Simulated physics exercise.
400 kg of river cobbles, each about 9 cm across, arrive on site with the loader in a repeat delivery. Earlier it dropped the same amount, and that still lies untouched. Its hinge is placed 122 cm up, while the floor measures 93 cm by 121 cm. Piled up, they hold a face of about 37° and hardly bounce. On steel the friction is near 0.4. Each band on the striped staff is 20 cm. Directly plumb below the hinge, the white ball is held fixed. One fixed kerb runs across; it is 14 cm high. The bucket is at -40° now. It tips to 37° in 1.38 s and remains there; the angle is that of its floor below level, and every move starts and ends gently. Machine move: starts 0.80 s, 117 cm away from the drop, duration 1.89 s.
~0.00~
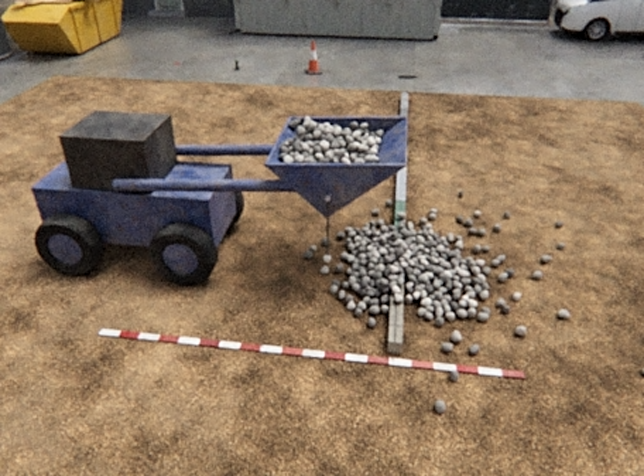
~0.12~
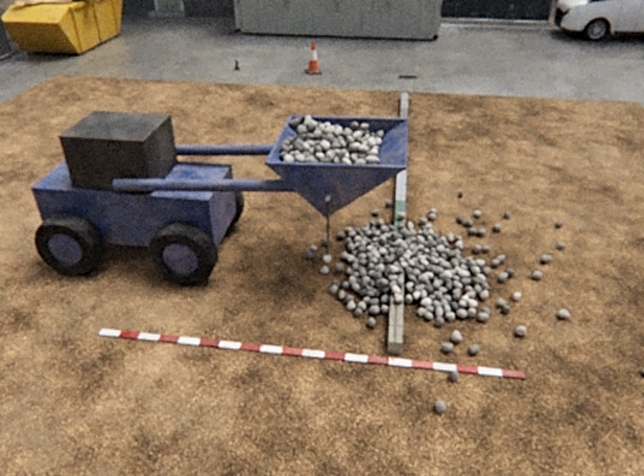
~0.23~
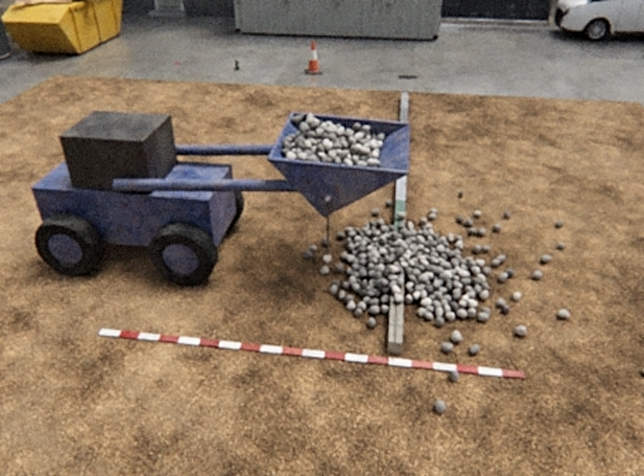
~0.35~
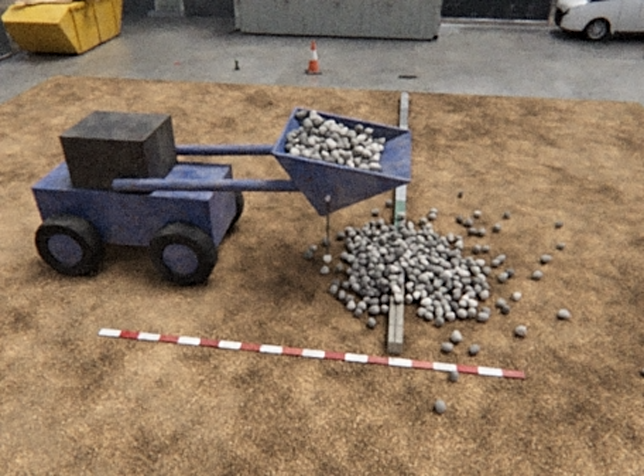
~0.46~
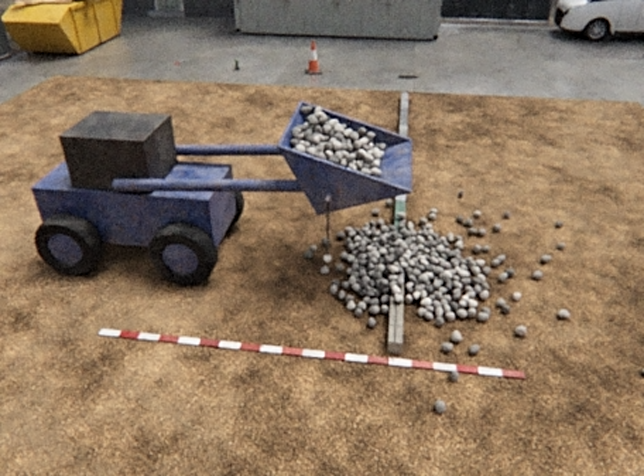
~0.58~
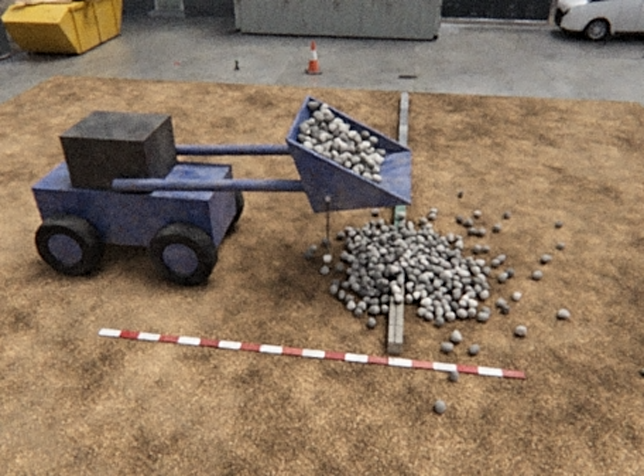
The raised blue bucket full of grey stones gradually tilts its front lip downward.
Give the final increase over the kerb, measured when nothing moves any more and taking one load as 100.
Close to 24 parts in a hundred.
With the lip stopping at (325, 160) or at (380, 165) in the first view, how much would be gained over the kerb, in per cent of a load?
Some 0 percent, and then 5 percent.
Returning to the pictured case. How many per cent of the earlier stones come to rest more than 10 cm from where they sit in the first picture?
Near 10 per cent, I reckon.
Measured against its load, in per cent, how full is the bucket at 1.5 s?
30 % still inside.
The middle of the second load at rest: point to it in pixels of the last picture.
They end up centred around (374, 257).
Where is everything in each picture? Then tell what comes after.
The first frame shows lip at (405, 166), floor tilted -40°, highest stones at (324, 131). The earlier load is highest near (399, 250), 25 cm above ground level, 47 % on this side of the kerb, 53 % over the kerb.
The second frame shows lip at (406, 168), floor tilted -38°, highest stones at (319, 131); the stones move at 0.1 m/s on average.
In the third frame, the bucket is at -34°, its lip at (408, 173); the top of the load is at (313, 126); the stones move at 0.2 m/s on average.
The fourth frame shows lip at (410, 182), floor tilted -28°, highest stones at (312, 121); the stones move at 0.3 m/s on average.
The fifth frame shows lip at (411, 192), floor tilted -20°, highest stones at (314, 116); the stones move at 0.3 m/s on average.
The sixth frame shows lip at (411, 204), floor tilted -11°, highest stones at (319, 114); the stones move at 0.4 m/s on average.
After 1.0 s the floor is at 25°; in per cent of one load, 100 in the bucket, 47 on this side of the kerb, 53 over the kerb; the foremost stones are at (552, 269).
After 1.5 s the floor is at 37°; in per cent of one load, 31 in the bucket, 107 on this side of the kerb, 62 over the kerb; the foremost stones are at (552, 269).
After 3.1 s the floor is at 37°; in per cent of one load, 0 in the bucket, 124 on this side of the kerb, 76 over the kerb; the foremost stones are at (553, 263).
After 5.9 s the floor is at 37°; in per cent of one load, 0 in the bucket, 124 on this side of the kerb, 76 over the kerb; the foremost stones are at (553, 263). Net gain over the kerb, 24.
